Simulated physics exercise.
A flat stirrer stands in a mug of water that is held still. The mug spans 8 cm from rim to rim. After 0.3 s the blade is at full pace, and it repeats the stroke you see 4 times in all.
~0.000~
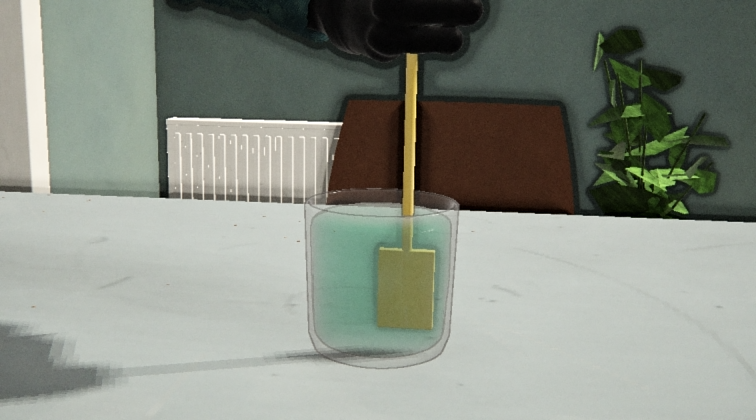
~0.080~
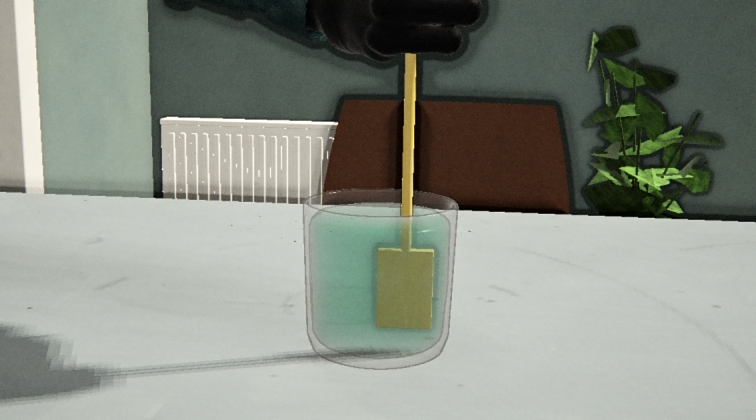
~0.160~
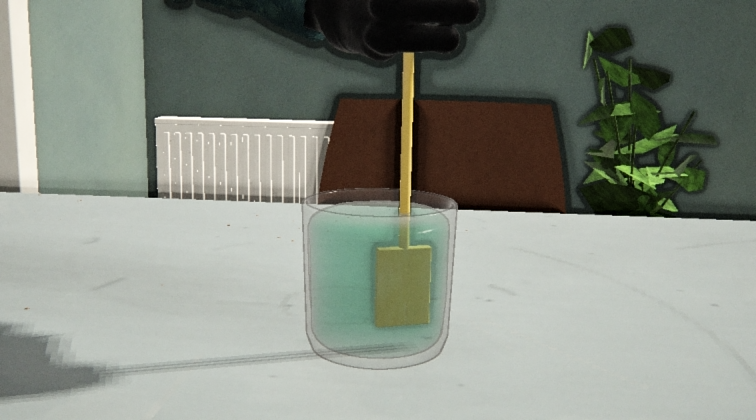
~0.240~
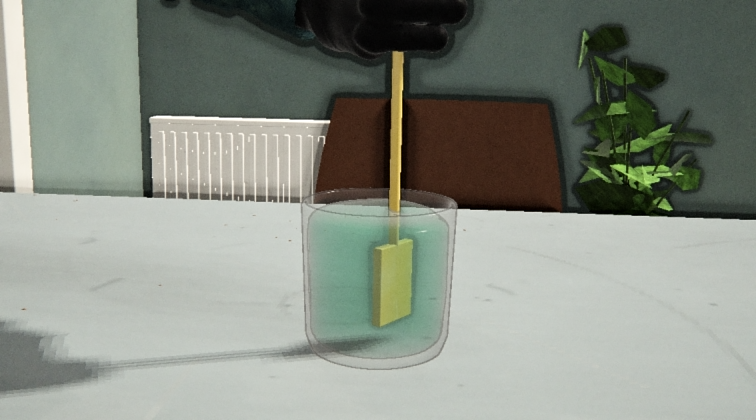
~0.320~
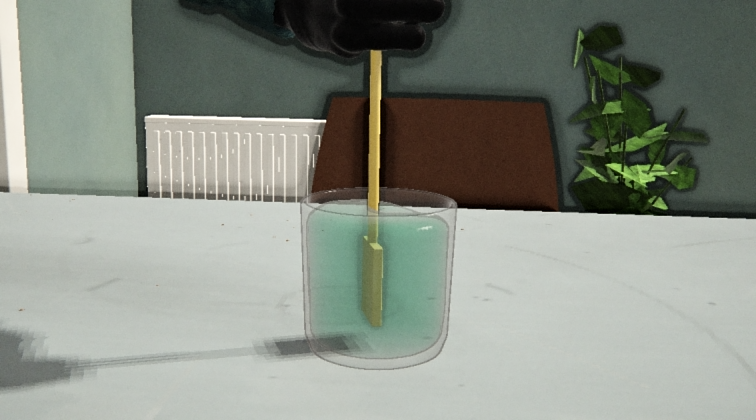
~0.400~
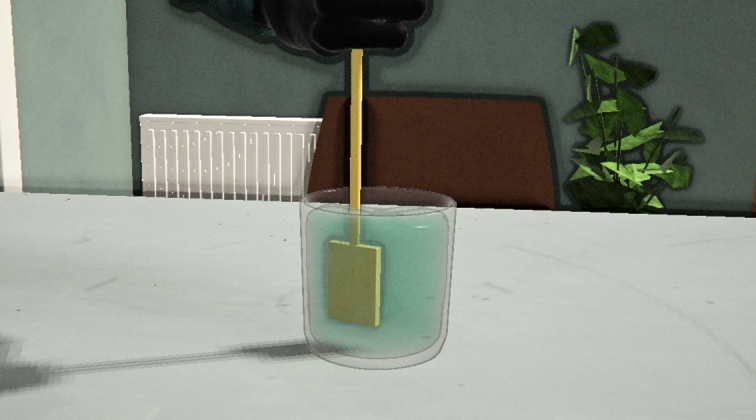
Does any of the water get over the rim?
No, safe.
Then, 0.96 s in, 0 ml is over the rim.
Then, 1.53 s in, 0 ml is over the rim.
Then, 2.10 s in, 0 ml is over the rim.
Then, 2.66 s in, 0 ml is over the rim.
Finally, 0 ml is over the rim.
